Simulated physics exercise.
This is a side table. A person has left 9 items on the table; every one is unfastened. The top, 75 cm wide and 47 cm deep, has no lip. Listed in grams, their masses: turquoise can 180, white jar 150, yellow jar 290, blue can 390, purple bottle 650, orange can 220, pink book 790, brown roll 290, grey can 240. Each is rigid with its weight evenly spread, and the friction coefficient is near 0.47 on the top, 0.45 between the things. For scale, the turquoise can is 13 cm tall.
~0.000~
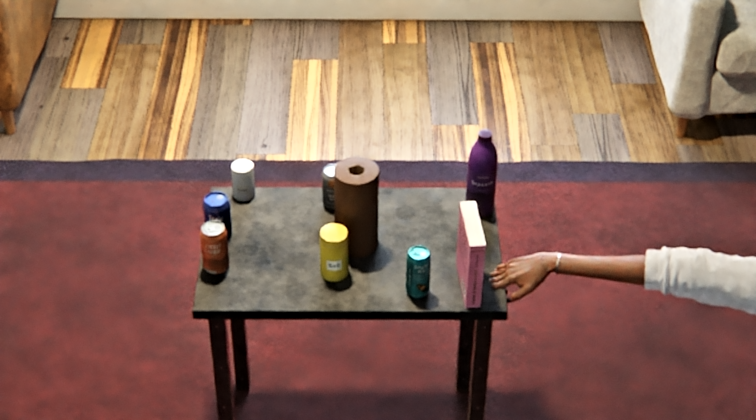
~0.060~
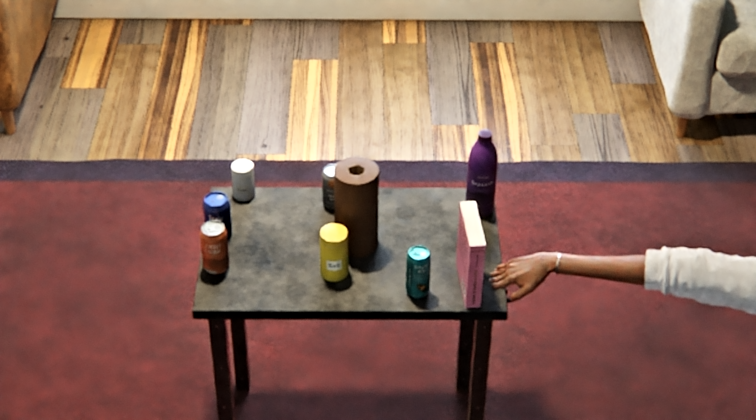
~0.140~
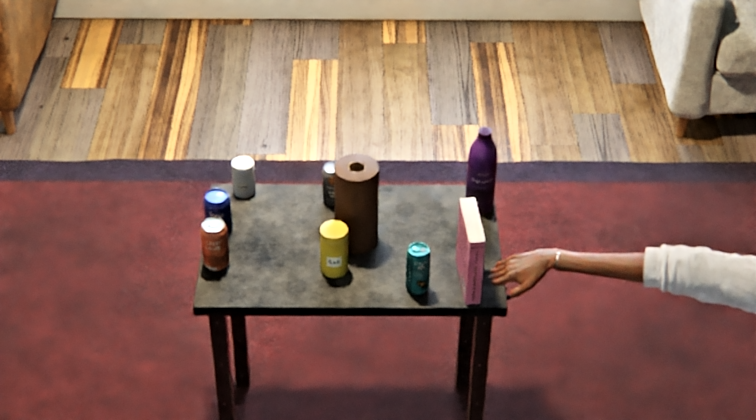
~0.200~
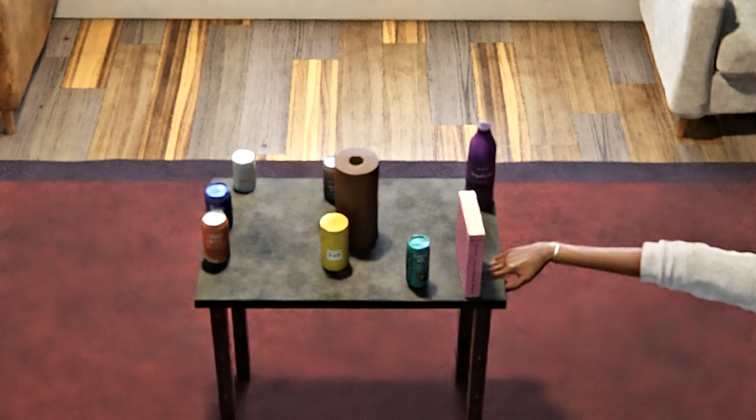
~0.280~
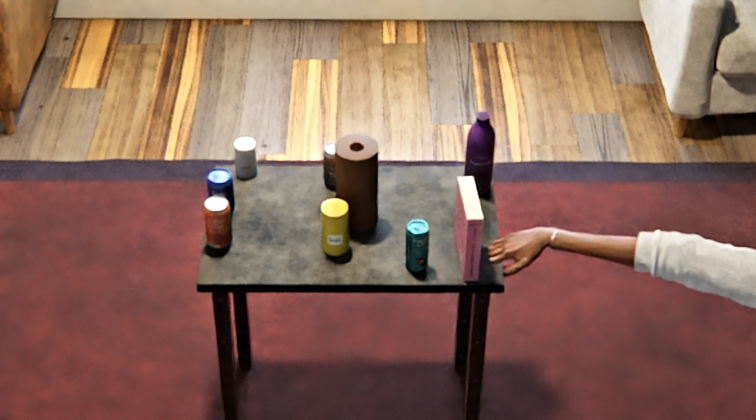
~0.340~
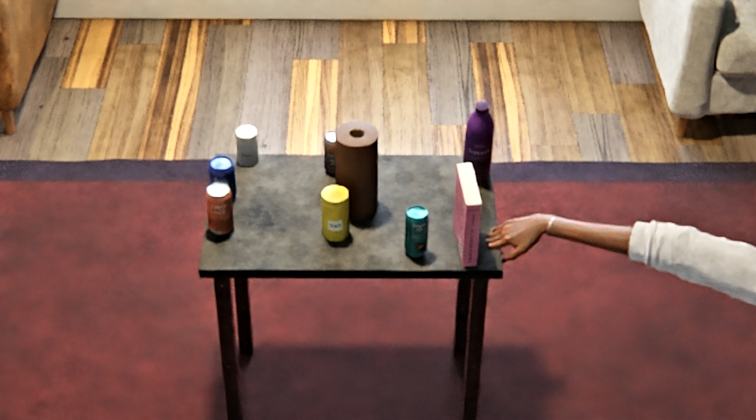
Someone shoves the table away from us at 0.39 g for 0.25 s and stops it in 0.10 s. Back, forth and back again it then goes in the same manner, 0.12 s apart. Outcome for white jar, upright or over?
Over.
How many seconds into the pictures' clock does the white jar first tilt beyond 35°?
Time: Approximately 0.5 s.
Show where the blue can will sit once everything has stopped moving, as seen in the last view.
In the last view, its centre sits near (218, 213).
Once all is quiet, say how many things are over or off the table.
5.
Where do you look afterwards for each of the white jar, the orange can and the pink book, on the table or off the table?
When everything stops, the white jar is out of bounds, the orange can is still in bounds, and the pink book is still in bounds.
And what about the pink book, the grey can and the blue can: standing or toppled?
In the last frame the pink book remains up, the grey can remains up and the blue can remains up.
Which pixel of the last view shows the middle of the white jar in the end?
End position: Roughly (263, 307).
Around 0.84 s, table 1 cm from its start; white jar and purple bottle now off the table; turquoise can on its side; brown roll at 34° to upright.
Around 1.64 s, table 11 cm from its start; turquoise can on its side; yellow jar on its side; brown roll at 26° to upright.
Finally (4.5 s), off the table and tipped over, white jar, purple bottle and brown roll; on their side or leaning hard on the table, turquoise can and yellow jar; the other 4 still in place (within 5 cm). In the last view, white jar near (263, 307).
